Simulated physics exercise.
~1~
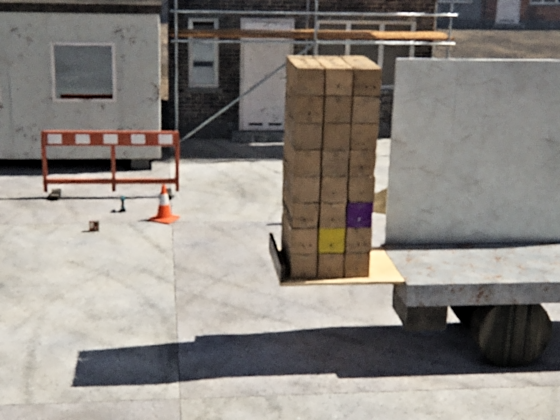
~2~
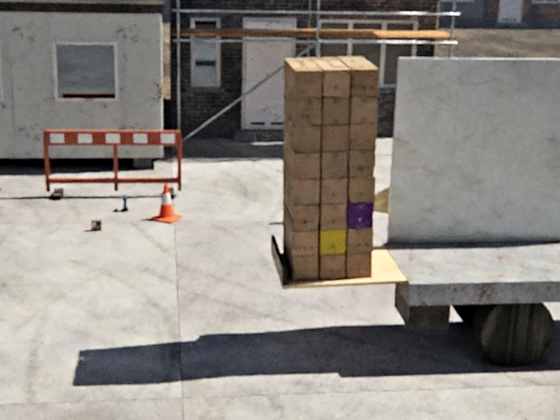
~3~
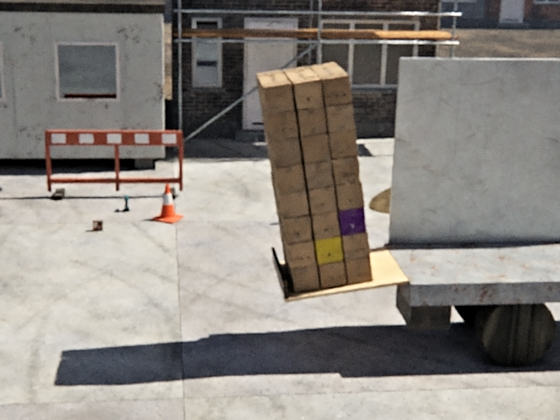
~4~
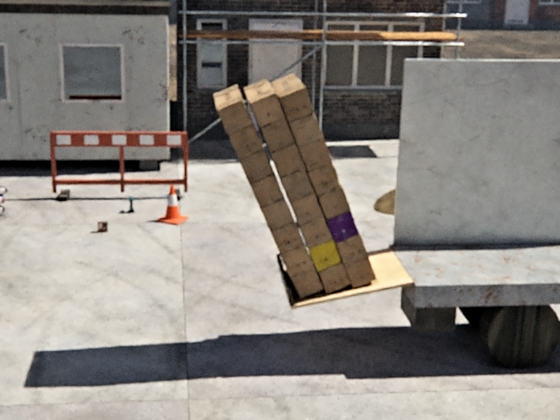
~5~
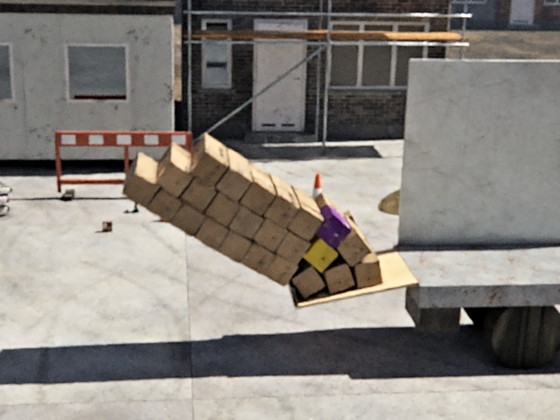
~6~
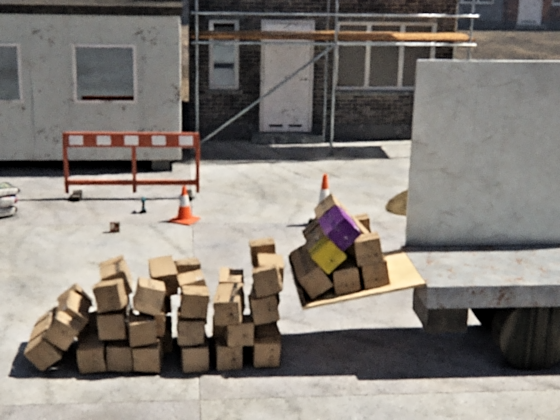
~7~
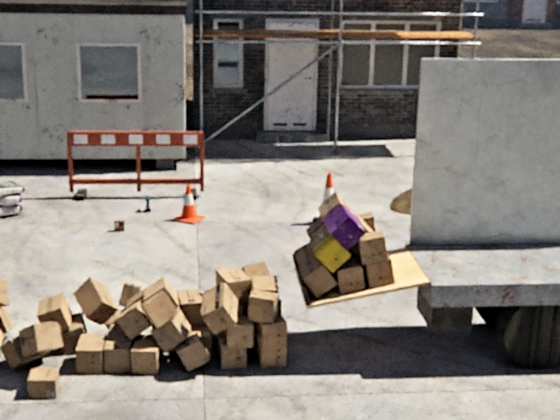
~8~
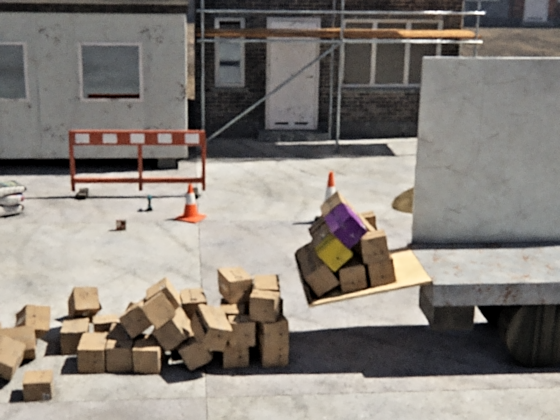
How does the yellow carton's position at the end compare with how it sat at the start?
At the start the yellow carton sits upright in the stack, but by the end it is leaning over among the few cartons left on the sloping platform.
A grey lorry bed with a tall panel stands at the right of a sunlit concrete yard, seen from the side and slightly above, with a pale cabin, an orange and white barrier and scaffolding behind. On its tail lift rises a tall stack of brown cartons, one yellow and one purple near the bottom. The platform dips to the left and the stack leans outward, its columns separating. It topples left, and most cartons crash down and scatter across the ground. A small heap stays on the tilted platform, including the leaning yellow and purple cartons.
